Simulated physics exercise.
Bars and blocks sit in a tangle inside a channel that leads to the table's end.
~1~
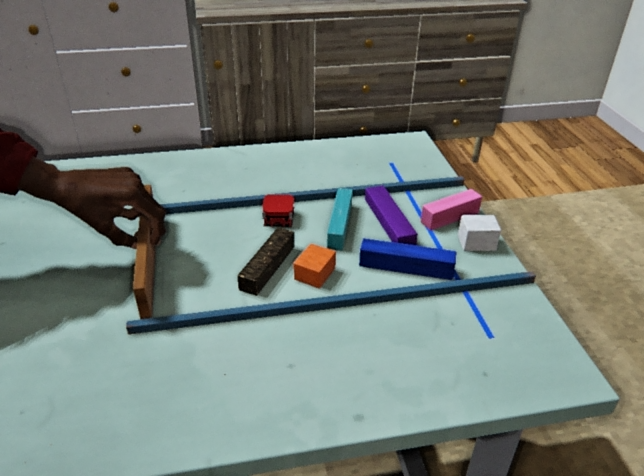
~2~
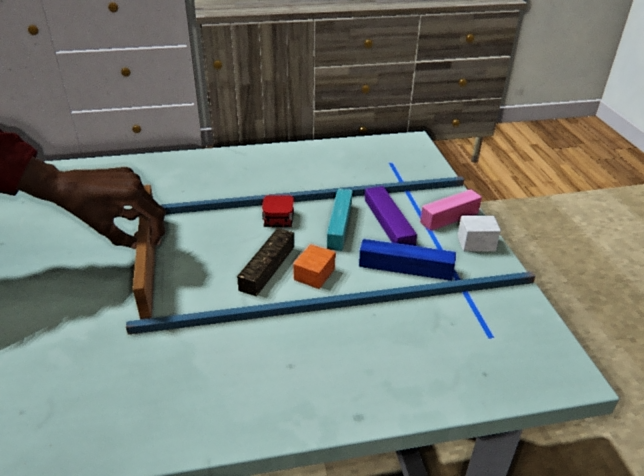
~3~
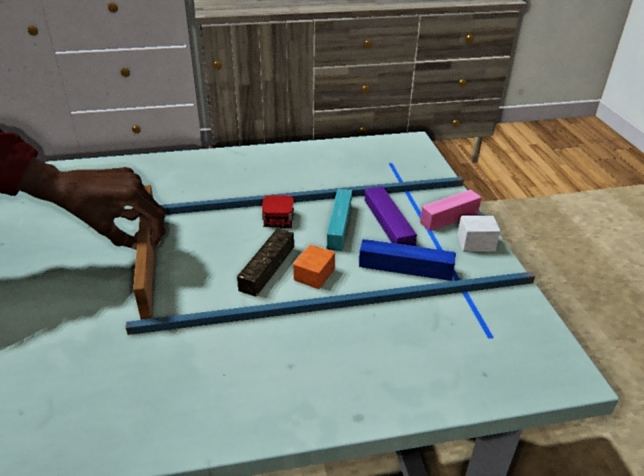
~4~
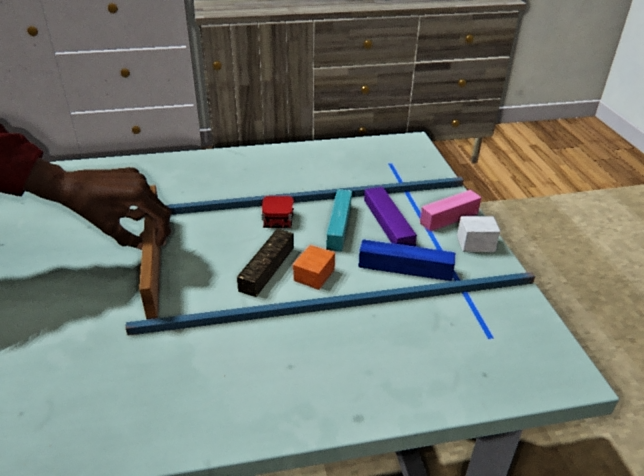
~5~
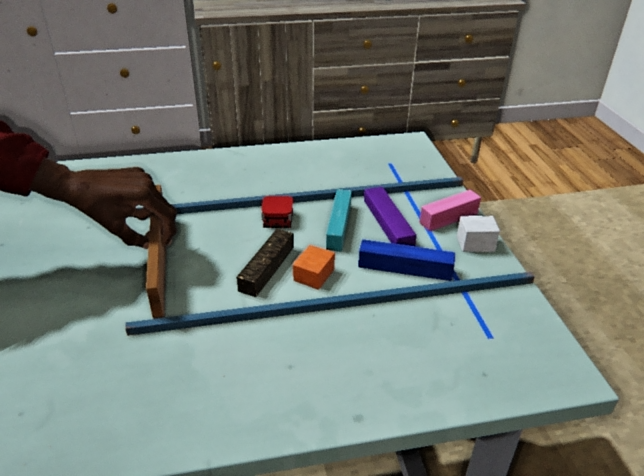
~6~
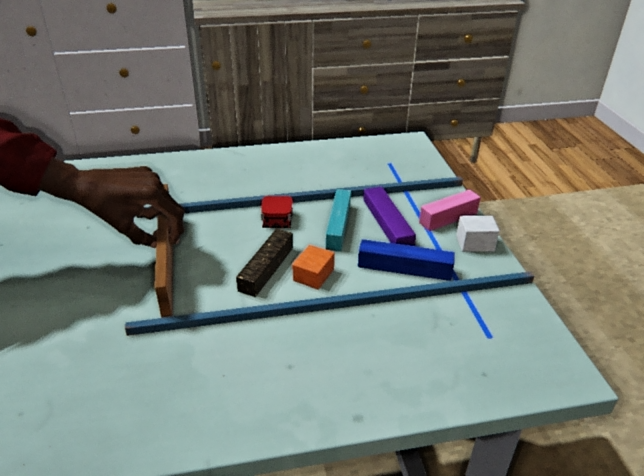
A hand sliding a wooden board slightly right between two blue rails, toward scattered colourful blocks that stay still on a table.
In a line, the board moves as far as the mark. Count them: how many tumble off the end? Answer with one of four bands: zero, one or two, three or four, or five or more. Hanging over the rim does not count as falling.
Three or four.
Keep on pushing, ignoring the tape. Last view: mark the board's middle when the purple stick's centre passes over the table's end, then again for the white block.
I'd put it close to (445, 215), and close to (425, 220) for the other one.
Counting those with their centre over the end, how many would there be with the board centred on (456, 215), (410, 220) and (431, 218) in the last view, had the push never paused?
4; 1; 3.
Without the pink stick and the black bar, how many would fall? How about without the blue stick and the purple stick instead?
The number is 0 for the first case and 0 for the second.
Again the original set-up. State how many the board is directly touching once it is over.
Count: 2.
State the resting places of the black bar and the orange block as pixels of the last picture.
Final positions - black bar around (447, 239), orange block around (476, 245).
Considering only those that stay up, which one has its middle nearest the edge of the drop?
The purple stick ends nearest.
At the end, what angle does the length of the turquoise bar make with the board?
It is near 10° out of line.
Soon after, none off yet; white block at rest near (477, 234); pink stick at rest near (450, 210); purple stick at rest near (388, 217).
Then, none off yet; white block at rest near (477, 234); pink stick at rest near (450, 210); purple stick moved a little near (401, 216).
At rest, the number that fall off is three or four; fallen, blue stick, pink stick and white block.
